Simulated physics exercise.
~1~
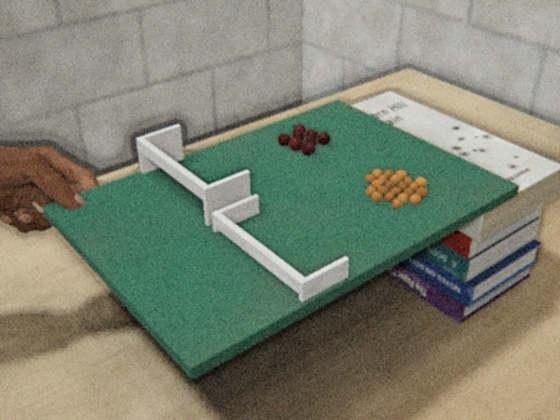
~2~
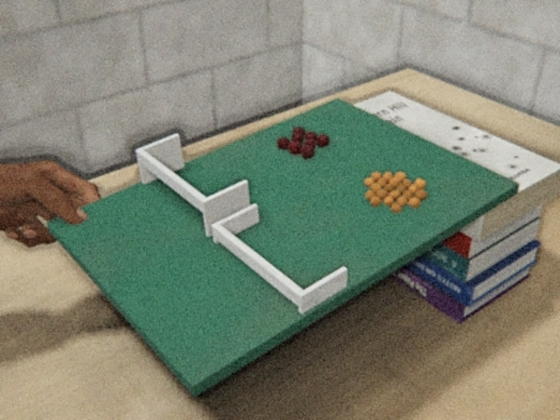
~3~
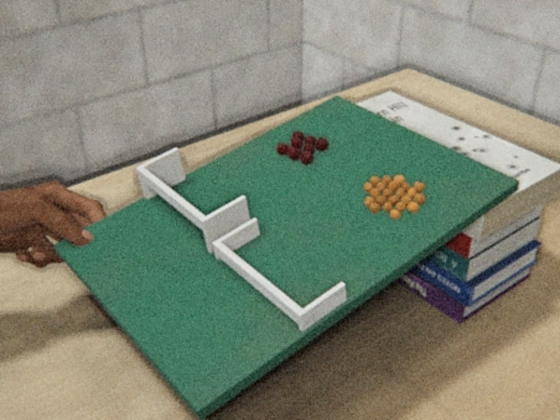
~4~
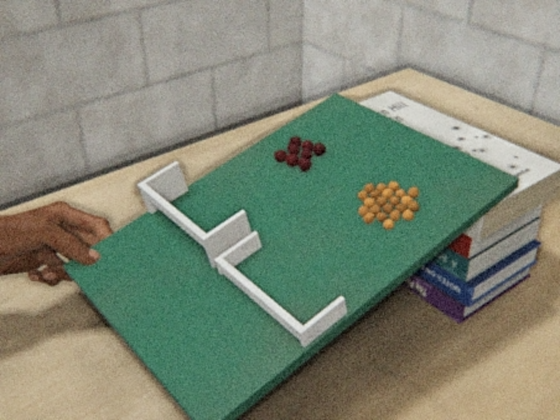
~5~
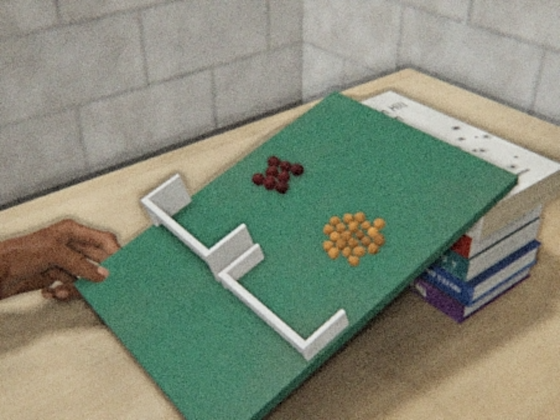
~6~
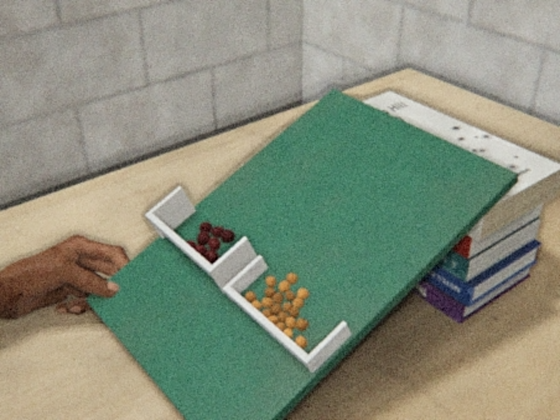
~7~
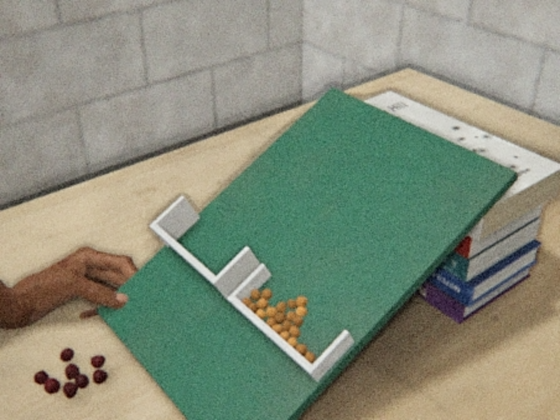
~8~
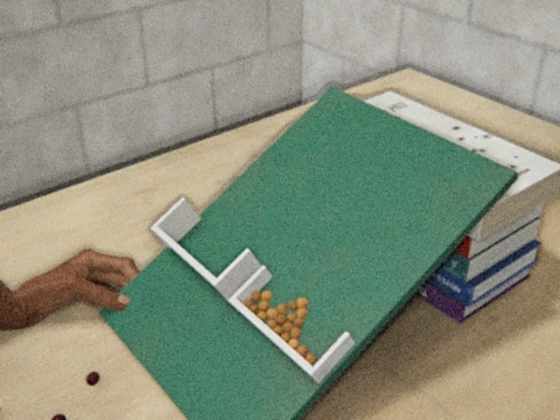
The video shows a hand lowering one end of a green board propped on books until dark red and orange balls slide toward two white barriers; the red ones pass beyond theirs onto the counter and roll mostly out of view, while the orange ones stay gathered behind the other.
